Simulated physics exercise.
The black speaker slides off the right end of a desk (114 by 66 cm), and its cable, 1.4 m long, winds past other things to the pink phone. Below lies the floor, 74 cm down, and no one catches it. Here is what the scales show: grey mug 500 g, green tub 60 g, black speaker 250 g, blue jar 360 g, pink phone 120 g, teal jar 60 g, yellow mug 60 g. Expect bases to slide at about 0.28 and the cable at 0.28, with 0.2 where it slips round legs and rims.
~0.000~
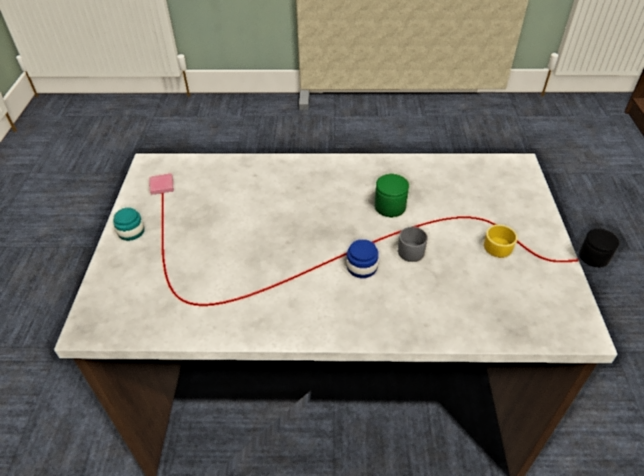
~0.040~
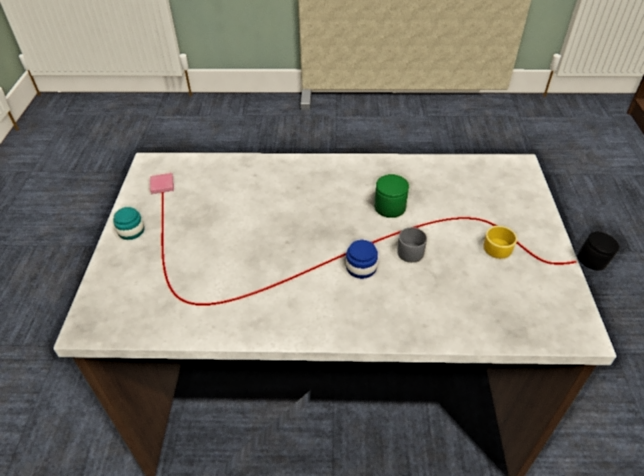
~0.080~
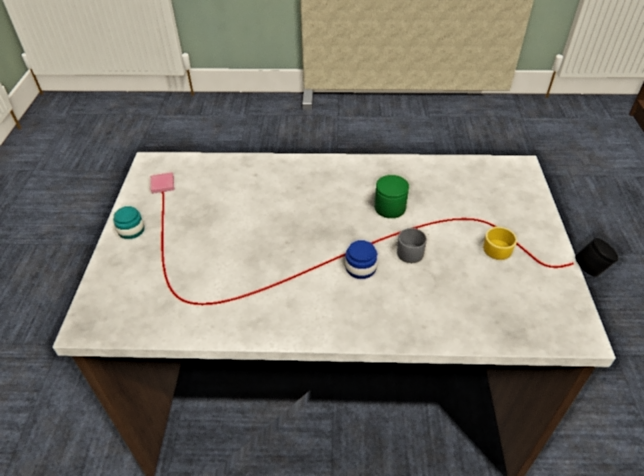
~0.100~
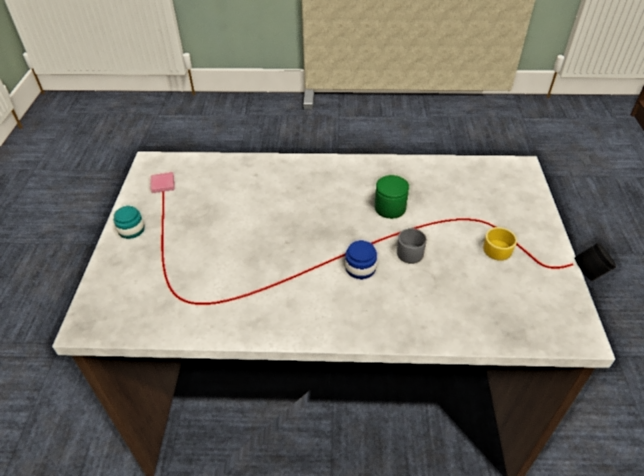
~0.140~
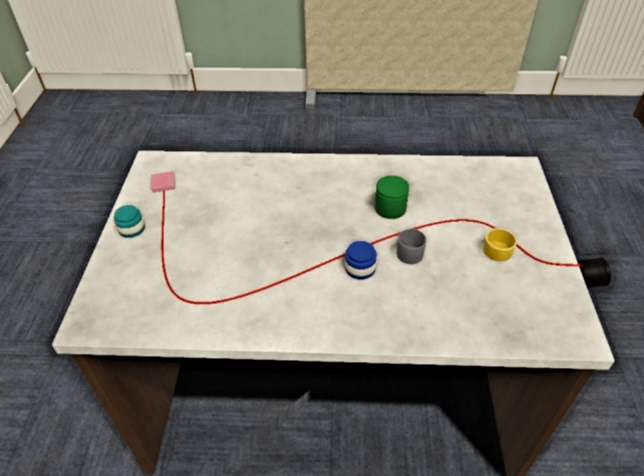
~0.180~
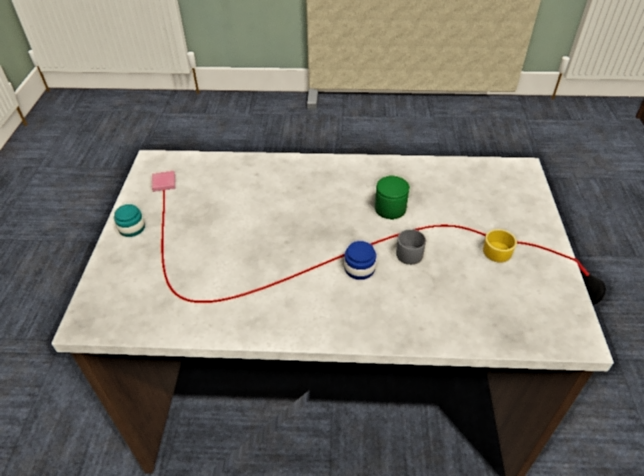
At a desk's right edge, a black speaker tips over the side, pulling its red cable.
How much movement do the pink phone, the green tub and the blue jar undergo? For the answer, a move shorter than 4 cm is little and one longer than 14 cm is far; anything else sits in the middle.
As I see it, the pink phone goes a long distance, the green tub shifts a fair bit, the blue jar stays almost put.
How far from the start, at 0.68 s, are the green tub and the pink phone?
Measured: Green tub at 10 cm, pink phone at 60 cm.
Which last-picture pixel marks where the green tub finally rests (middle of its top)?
It comes to rest close to (410, 166).
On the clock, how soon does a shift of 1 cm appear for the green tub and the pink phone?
Green tub 0.42 s; pink phone 0.40 s, roughly.
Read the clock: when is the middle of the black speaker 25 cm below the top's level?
Near 0.30 seconds.
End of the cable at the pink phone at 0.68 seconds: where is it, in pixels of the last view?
Roughly at pixel (360, 201).
After 0.4 s, the cable's tail end at (207, 179); pink phone 9 cm off its start, green tub 2 cm off its start, black speaker over the edge.
After 0.7 s, the cable's tail end at (360, 201); pink phone 56 cm off its start, green tub 9 cm off its start, black speaker over the edge.
After 0.9 s, the cable's tail end at (488, 223); pink phone 89 cm off its start at (503, 218), green tub 9 cm off its start at (410, 166), black speaker over the edge.
After 1.2 s, the cable's tail end at (566, 224); pink phone 106 cm off its start, green tub 9 cm off its start, black speaker over the edge.
After 2.4 s, the cable has left the top; pink phone over the edge, green tub 9 cm off its start at (410, 166), blue jar 0 cm off its start at (361, 250), black speaker over the edge.
